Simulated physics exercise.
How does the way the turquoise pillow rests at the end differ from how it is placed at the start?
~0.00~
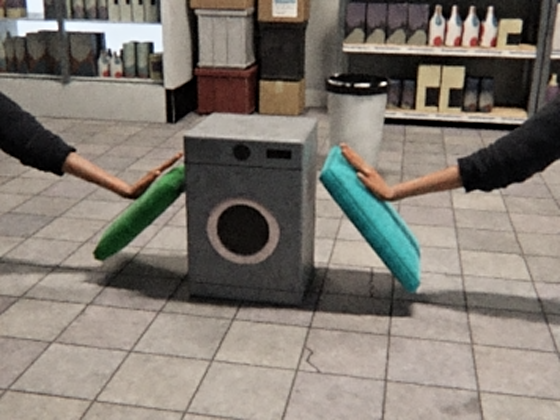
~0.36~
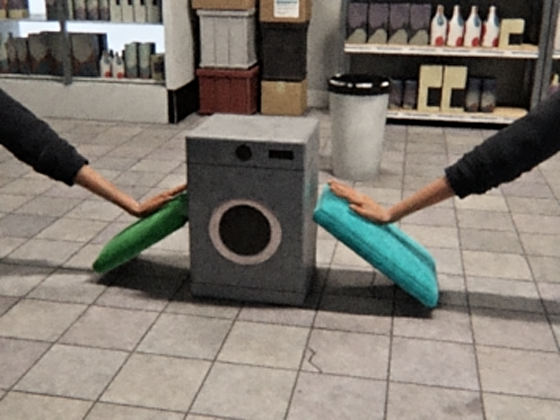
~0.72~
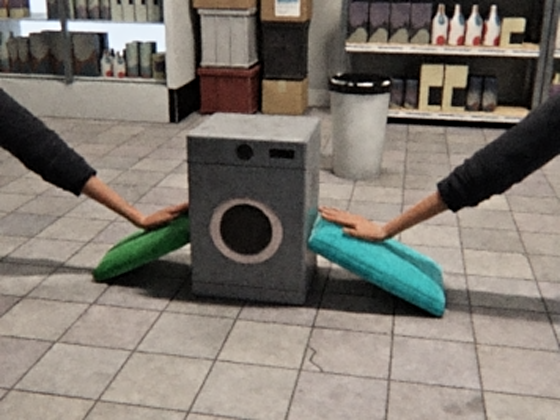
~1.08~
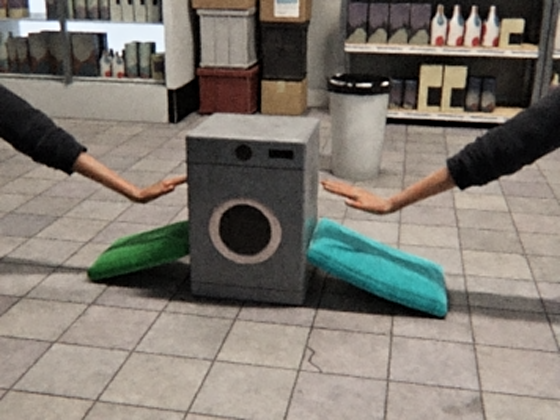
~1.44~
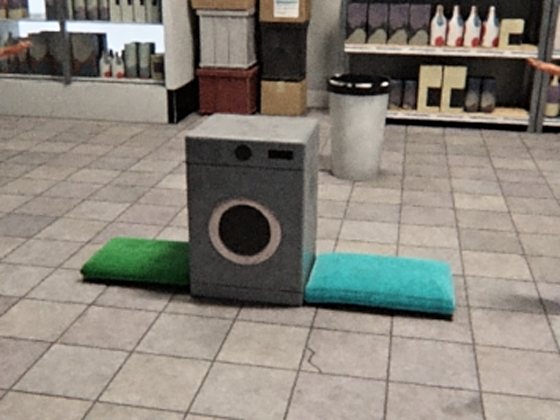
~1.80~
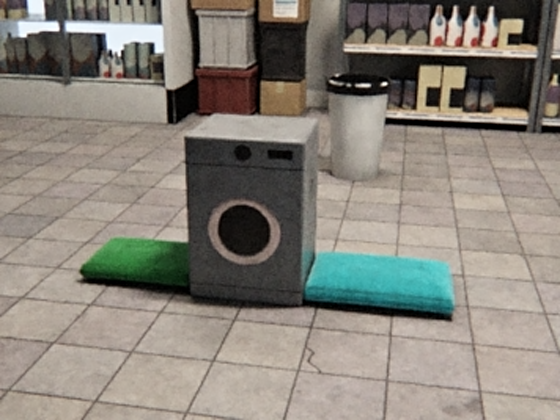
At the start the turquoise pillow leans steeply against the right side of the grey machine under a hand. At the end it is lower, lying flat on the floor to the right of the machine.
